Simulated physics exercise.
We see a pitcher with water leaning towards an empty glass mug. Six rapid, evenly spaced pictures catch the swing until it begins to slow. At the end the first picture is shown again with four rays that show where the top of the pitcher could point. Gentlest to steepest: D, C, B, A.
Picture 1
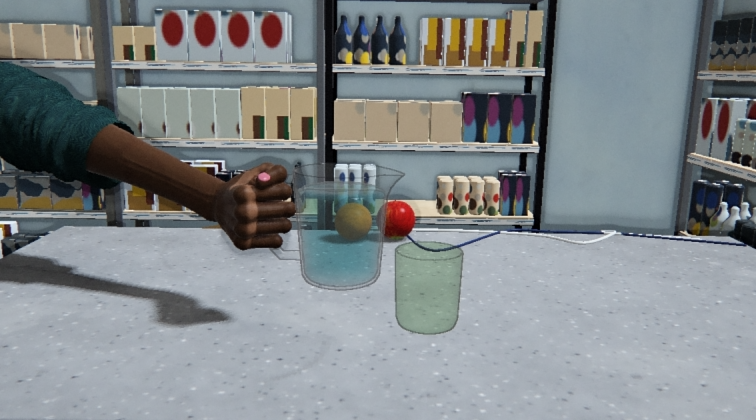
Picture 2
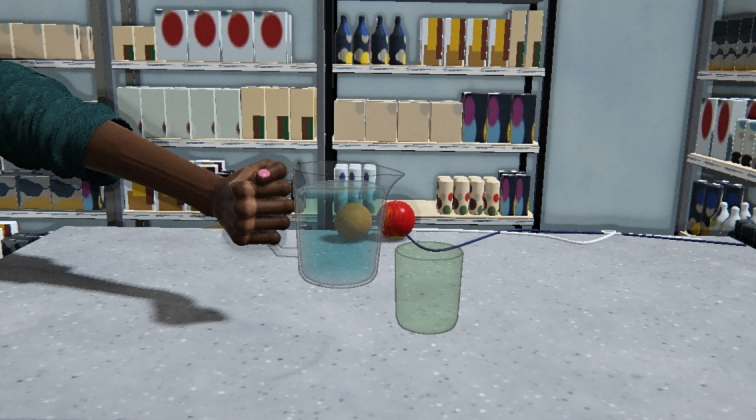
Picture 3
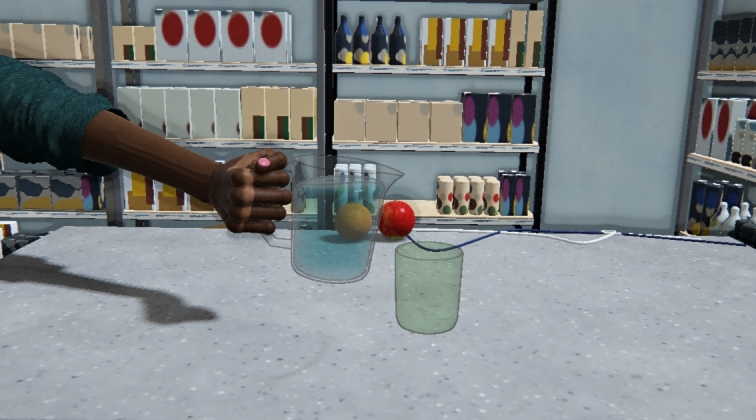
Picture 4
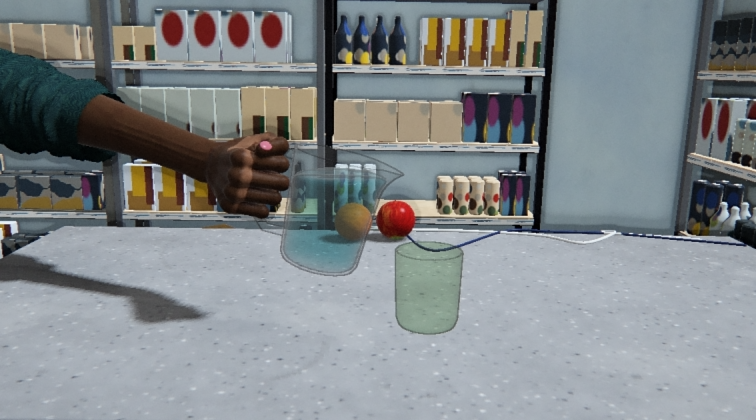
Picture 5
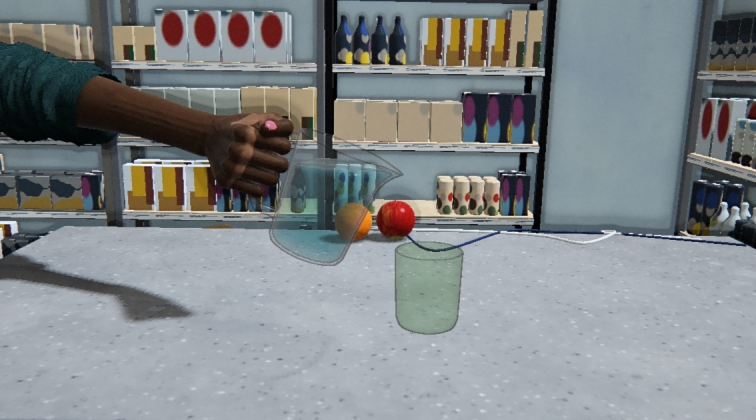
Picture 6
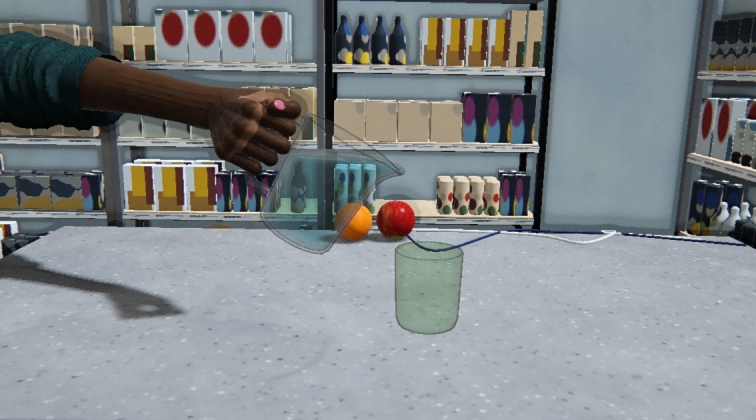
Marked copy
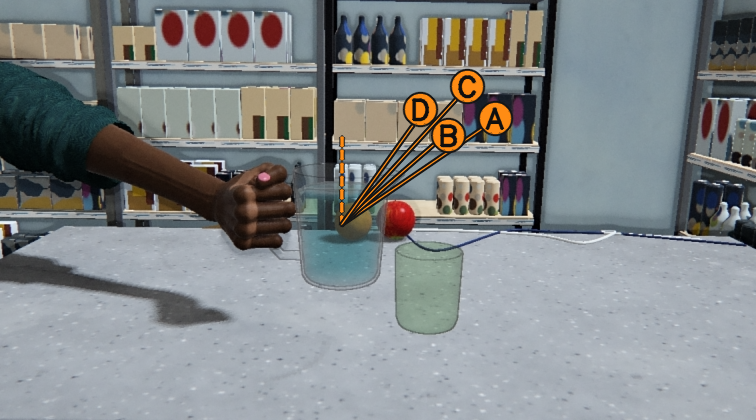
In a shop with stocked shelves along the back wall, a fixed, slightly raised view looks across a speckled pale grey counter. A dark-skinned hand in a teal sleeve holds a clear pitcher of bluish water left of an empty greenish glass, with an orange and a red apple behind. The hand first keeps the pitcher upright, then raises it slightly and tilts it steadily rightward.
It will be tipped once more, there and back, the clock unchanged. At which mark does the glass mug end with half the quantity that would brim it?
I would pick tilt B.
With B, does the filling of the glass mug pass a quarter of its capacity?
Yes, it does.
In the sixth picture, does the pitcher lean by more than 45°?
No.
On the marked copy, A at (481, 128); B at (433, 144); C at (456, 98); D at (412, 125).
If A is chosen, the glass mug ends with about 67 % of what it can hold.
If B is chosen, the glass mug ends with about 50 % of what it can hold.
If C is chosen, the glass mug ends with about 35 % of what it can hold.
If D is chosen, the glass mug ends with about 22 % of what it can hold.
